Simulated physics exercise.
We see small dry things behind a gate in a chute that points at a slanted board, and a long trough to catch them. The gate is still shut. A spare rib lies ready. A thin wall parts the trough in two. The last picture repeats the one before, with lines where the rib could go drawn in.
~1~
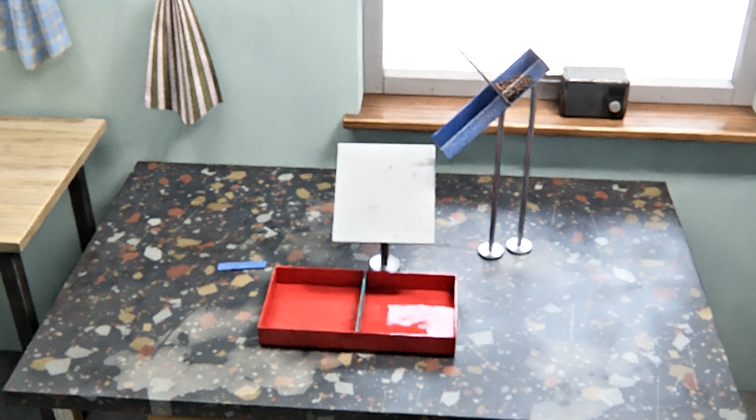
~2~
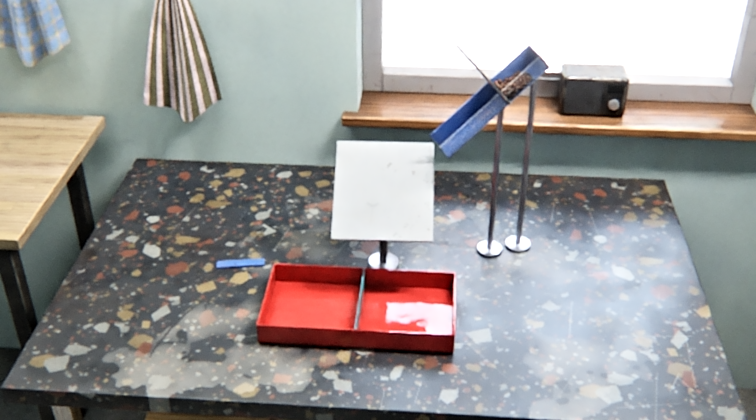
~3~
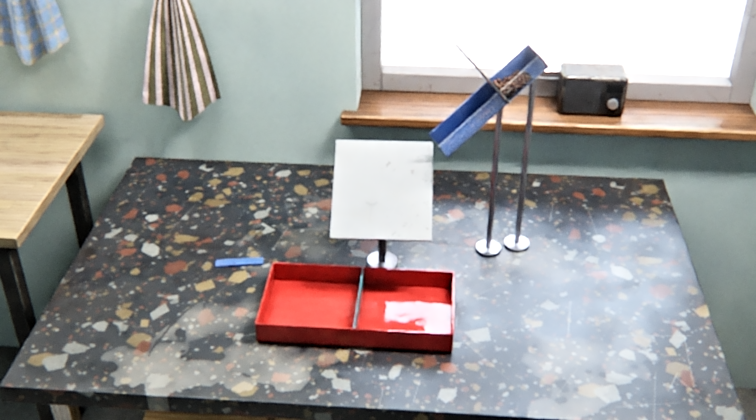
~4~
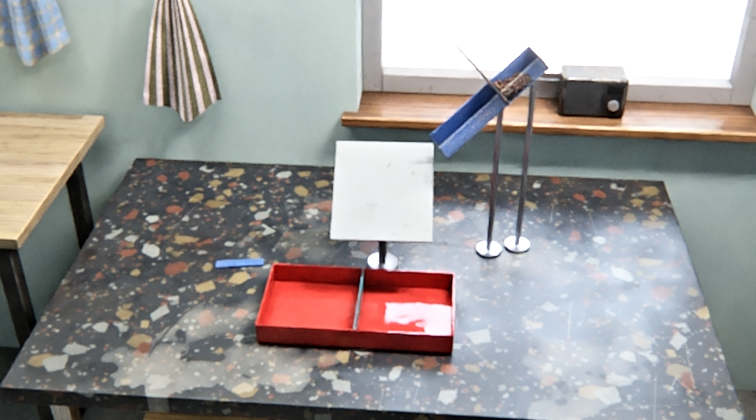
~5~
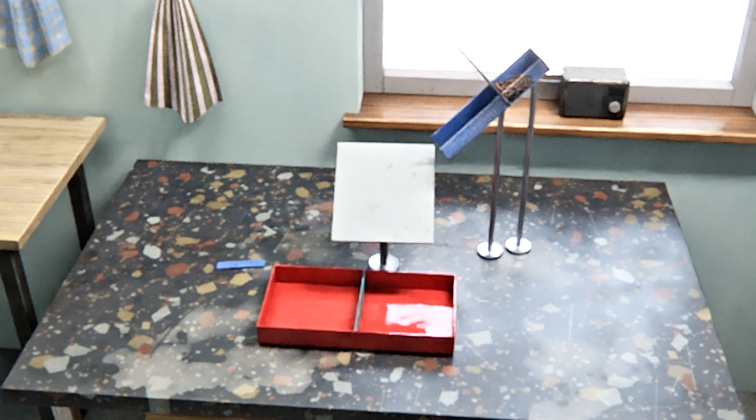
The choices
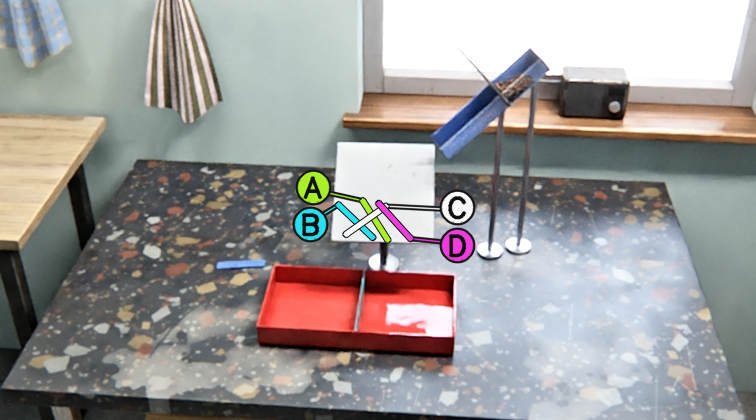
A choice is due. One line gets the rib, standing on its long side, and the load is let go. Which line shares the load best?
Line C.
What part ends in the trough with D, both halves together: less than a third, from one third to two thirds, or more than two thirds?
More than two thirds.
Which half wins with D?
The right half.
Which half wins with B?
The right half.
On the marked copy, line A from (362, 200) to (387, 240); line B from (338, 204) to (372, 237); line C from (385, 206) to (345, 234); line D from (378, 203) to (410, 238).
For line A, of what is caught, just a few in the left half, almost all in the right.
For line B, of what is caught, about a tenth in the left half, almost all in the right.
For line C, of what is caught, roughly half in the left half, roughly half in the right.
For line D, of what is caught, about a tenth in the left half, almost all in the right.
